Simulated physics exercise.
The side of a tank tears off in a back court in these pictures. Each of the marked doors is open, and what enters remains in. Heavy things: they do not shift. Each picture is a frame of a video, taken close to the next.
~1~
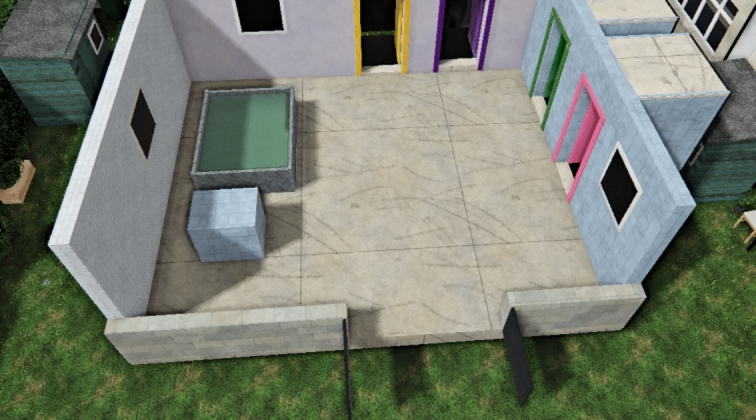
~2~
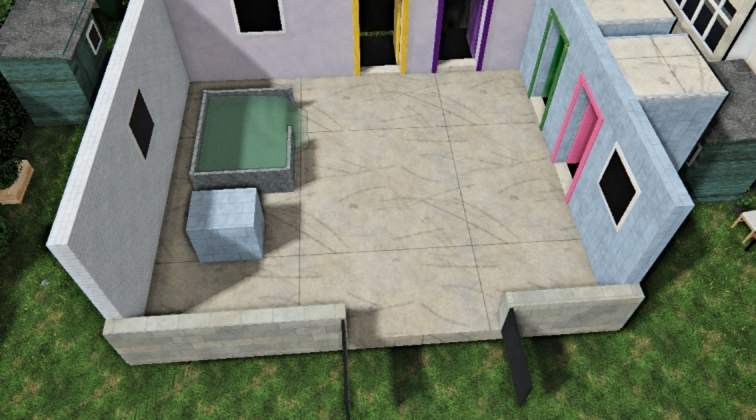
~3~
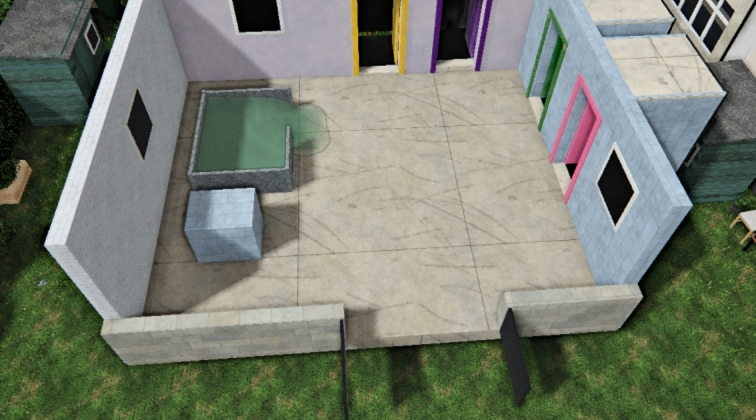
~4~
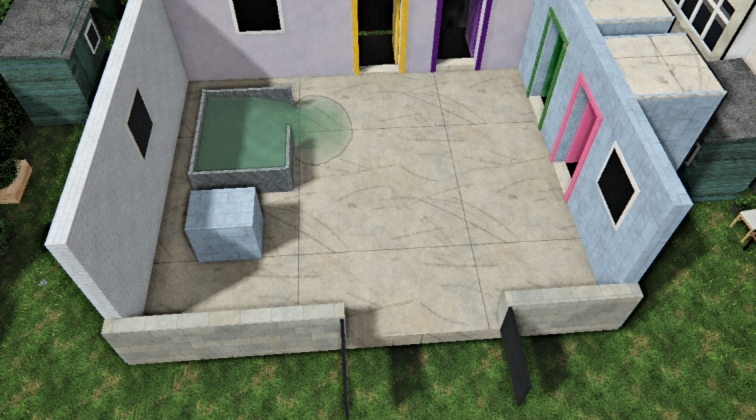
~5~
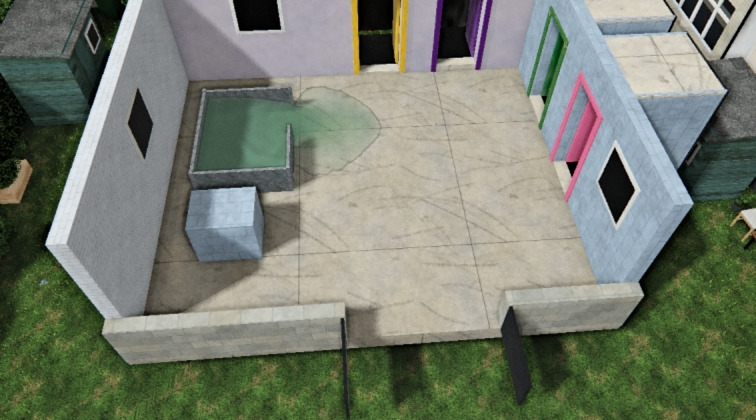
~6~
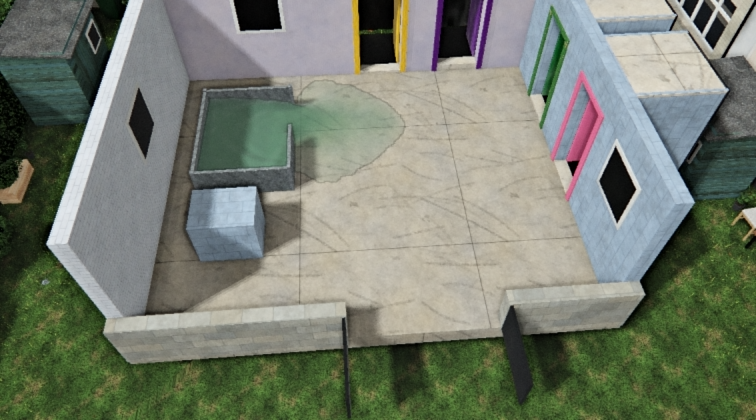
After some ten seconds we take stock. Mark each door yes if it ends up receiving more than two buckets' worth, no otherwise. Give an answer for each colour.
Pink door - yes, green door - yes, purple door - no, yellow door - yes.
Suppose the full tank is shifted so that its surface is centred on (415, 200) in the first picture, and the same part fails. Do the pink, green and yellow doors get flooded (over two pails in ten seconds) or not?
Pink exceeds the limit; green exceeds the limit; yellow falls short.
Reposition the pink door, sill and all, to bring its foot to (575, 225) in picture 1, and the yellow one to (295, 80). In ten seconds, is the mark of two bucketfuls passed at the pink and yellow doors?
The pink door gets past the limit, and the yellow door comes up short as well.
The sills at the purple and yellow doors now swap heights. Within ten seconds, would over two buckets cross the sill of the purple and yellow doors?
The purple one takes more; the yellow one is under.
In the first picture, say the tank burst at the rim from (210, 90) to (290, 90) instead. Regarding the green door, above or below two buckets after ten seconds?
The answer: Green door crosses the line.
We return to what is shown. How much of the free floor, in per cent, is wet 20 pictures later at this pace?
I'd say close to 45 per cent.
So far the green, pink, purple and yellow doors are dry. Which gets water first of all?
Answer: The yellow-painted one.
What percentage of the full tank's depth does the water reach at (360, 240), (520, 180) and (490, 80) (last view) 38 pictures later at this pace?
In turn 0, 12 and 25 in a hundred.
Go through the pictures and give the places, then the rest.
The open tank at (247, 131) is whole and still, in the first picture.
The front is at (299, 149), out from the gap at (291, 124), in the second picture.
Water pours out at (290, 124) and has run to (325, 144), in the third picture.
The front is at (348, 138), out from the gap at (290, 124), in the fourth picture.
The front is at (375, 134), out from the gap at (291, 123), in the fifth picture.
Water pours out at (291, 123) and has run to (399, 130), in the sixth picture.
A moment on, water covers 25 % of the floor; the pink door not reached, the green door not reached, the purple door not reached, the yellow door wet at the sill, nothing in.
Next, water covers 40 % of the floor; the pink door not reached, the green door wet at the sill, nothing in, the purple door wet at the sill, nothing in, the yellow door over two buckets in.
Then, water covers 45 % of the floor; the pink door over two buckets in, the green door over two buckets in, the purple door wet at the sill, nothing in, the yellow door over two buckets in.
Later, water covers 50 % of the floor; the pink door over two buckets in, the green door far over two buckets in, the purple door wet at the sill, nothing in, the yellow door over two buckets in.
In the end, water covers 60 % of the floor; the pink door far over two buckets in, the green door far over two buckets in, the purple door wet at the sill, nothing in, the yellow door over two buckets in.
